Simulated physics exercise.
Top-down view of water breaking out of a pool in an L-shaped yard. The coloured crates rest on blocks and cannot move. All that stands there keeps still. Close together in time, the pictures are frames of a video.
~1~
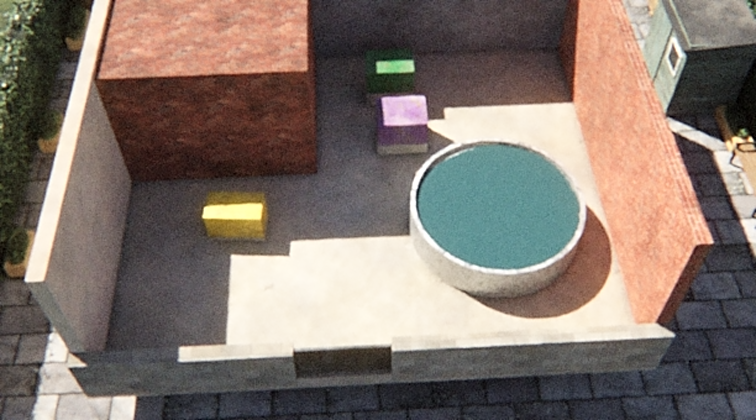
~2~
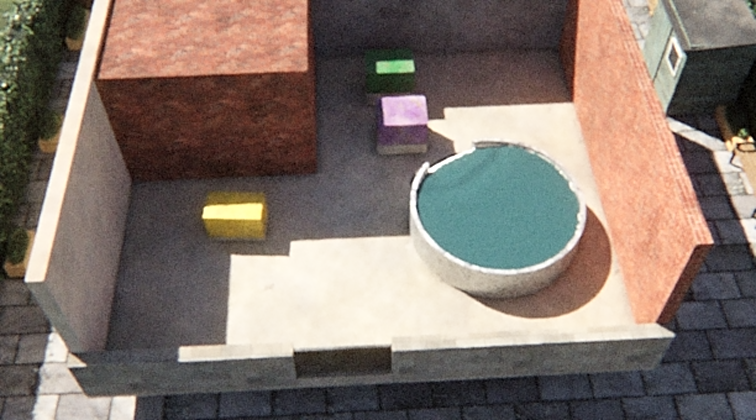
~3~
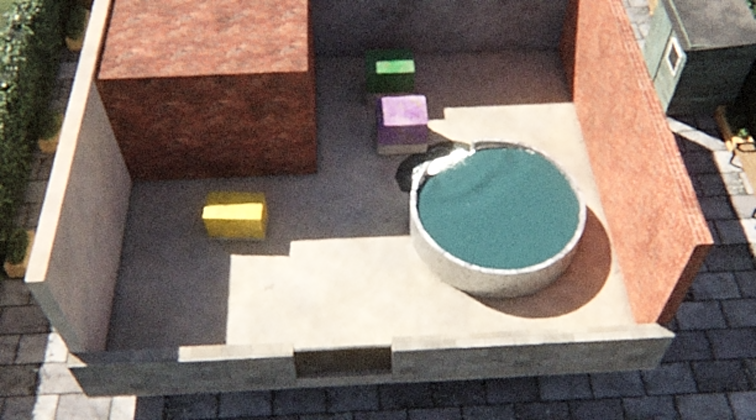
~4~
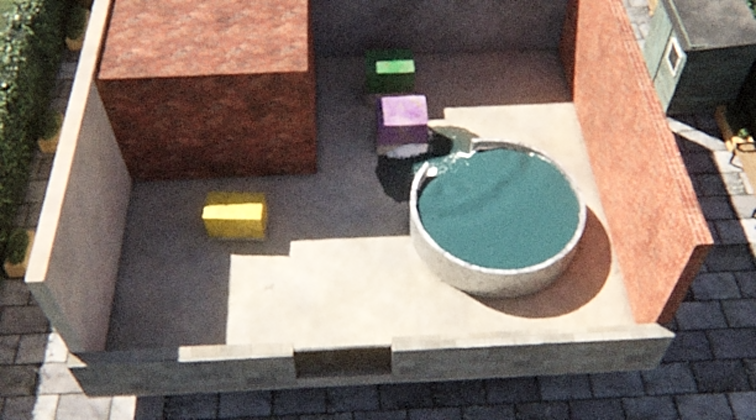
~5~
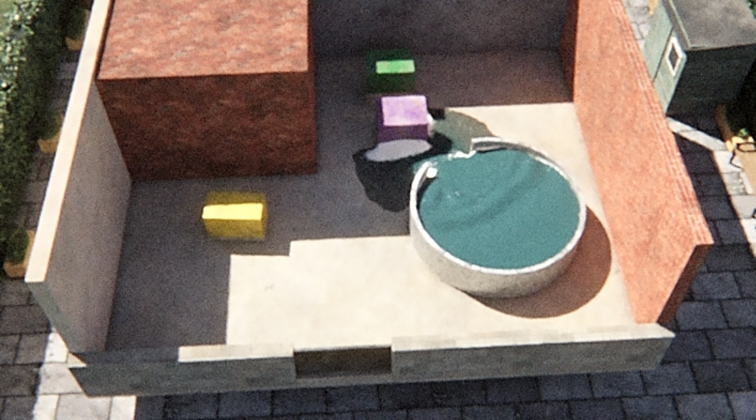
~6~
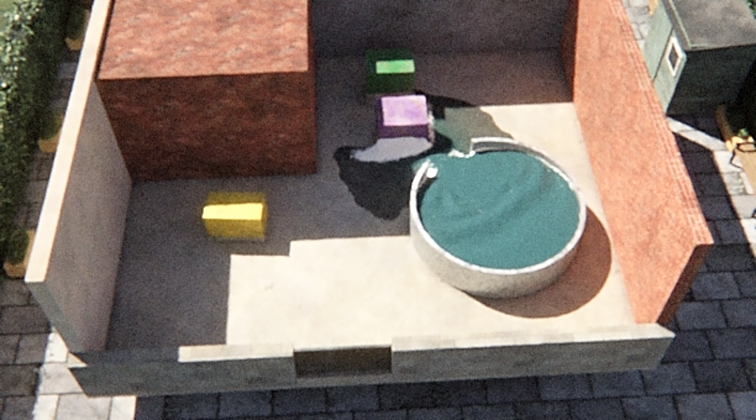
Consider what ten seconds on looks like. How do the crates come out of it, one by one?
One by one: The purple crate comes out wet; the yellow crate comes out wet; the green crate comes out dry.
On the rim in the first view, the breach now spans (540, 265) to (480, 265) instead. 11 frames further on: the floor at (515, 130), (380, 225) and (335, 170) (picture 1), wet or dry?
First: Spared by the leak. Second: Spared by the leak. Third: Spared by the leak.
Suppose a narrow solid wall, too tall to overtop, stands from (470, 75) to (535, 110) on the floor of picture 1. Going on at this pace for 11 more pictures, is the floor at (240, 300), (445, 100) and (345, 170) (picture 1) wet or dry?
As listed: No water, awash, under water.
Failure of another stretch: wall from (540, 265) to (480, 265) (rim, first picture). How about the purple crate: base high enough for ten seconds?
Result: Purple crate is not reached.
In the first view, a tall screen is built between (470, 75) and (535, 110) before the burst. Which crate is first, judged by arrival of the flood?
I'd pick the purple crate.
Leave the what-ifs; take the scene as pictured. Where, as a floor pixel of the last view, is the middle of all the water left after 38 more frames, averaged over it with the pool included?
The water's centre sits above (427, 190).
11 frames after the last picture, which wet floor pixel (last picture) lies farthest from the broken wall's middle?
Somewhere around (188, 209).
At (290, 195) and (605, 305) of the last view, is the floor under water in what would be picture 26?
Going in order, I'd say drenched for the first and clear for the second.
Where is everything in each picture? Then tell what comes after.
In the first picture, still water in the pool at (497, 204).
In the second picture, water pours out on the pool's far side and has run to a hidden place.
In the third picture, the front is at (402, 172), out from the gap on the pool's far side.
In the fourth picture, the front is at (385, 156), out from the gap on the pool's far side.
In the fifth picture, the front is at a hidden place, out from the gap on the pool's far side.
In the sixth picture, the front is at (415, 92), out from the gap on the pool's far side.
A moment on, water covers 20 % of the floor; the purple crate water round its plinth, the yellow crate not reached, the green crate water round its plinth.
Next, water covers 35 % of the floor; the purple crate water round its plinth, the yellow crate water round its plinth, the green crate water round its plinth.
Then, water covers 55 % of the floor; the purple crate water round its plinth, the yellow crate water round its plinth, the green crate water round its plinth.
Later, water covers 80 % of the floor; the purple crate water round its plinth, the yellow crate water round its plinth, the green crate water round its plinth.
In the end, water covers 95 % of the floor; the purple crate was topped, the yellow crate was topped, the green crate stayed above the water.
